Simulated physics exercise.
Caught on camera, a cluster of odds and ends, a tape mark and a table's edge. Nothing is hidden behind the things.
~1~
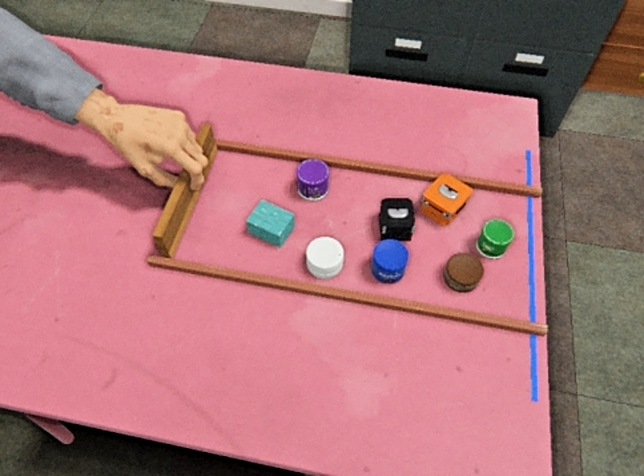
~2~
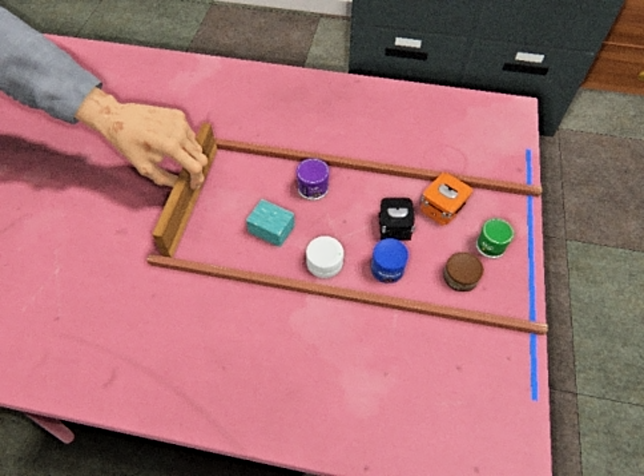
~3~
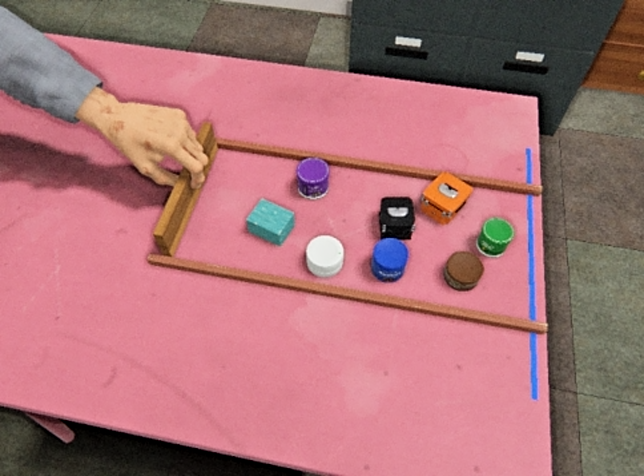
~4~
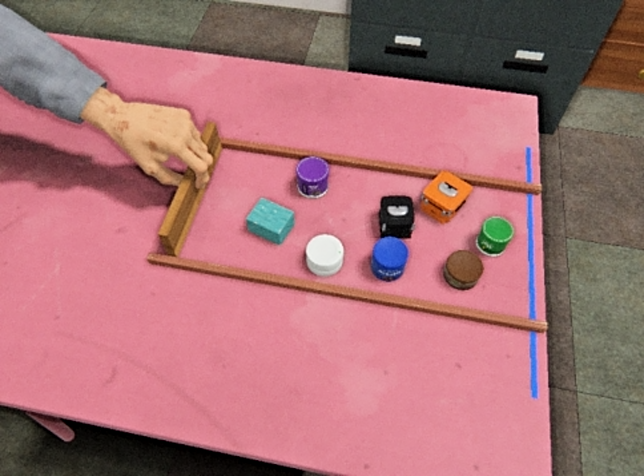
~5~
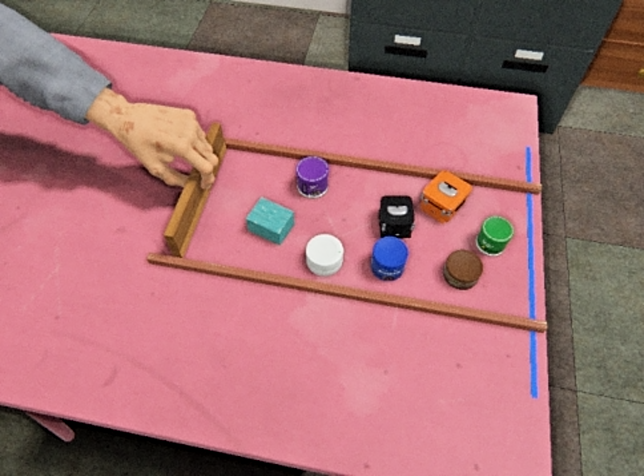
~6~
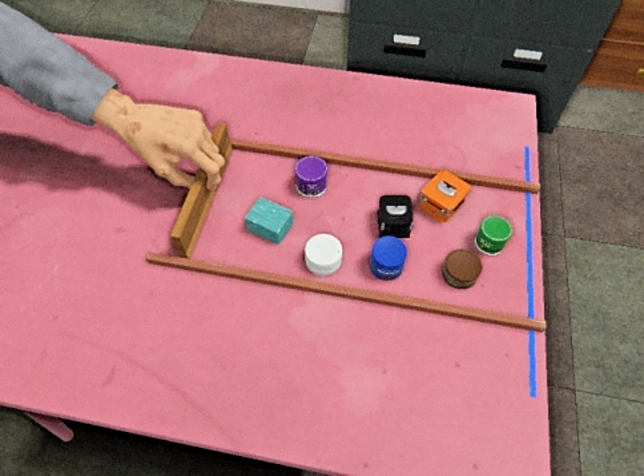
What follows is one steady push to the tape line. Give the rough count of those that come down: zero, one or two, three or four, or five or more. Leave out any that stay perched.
Here the number that fall off is five or more.
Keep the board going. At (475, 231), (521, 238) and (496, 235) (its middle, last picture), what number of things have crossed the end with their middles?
In that order 1, 5 and 4.
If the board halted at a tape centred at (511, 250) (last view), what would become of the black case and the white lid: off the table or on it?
The black case comes down, the white lid does not fall.
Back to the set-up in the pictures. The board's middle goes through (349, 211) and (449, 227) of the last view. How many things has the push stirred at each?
At the one place 5, at the other 8.
Early on, none off yet; green tin at rest near (493, 236); brown tub at rest near (462, 269); orange case at rest near (444, 197).
A while later, none off yet; green tin at rest near (493, 236); brown tub travelled about its own width near (503, 272); orange case travelled about its own width near (478, 195).
Finally, the number that fall off is five or more; lost, turquoise block, purple tin, white lid, blue tub, black case, orange case, brown tub and green tin.
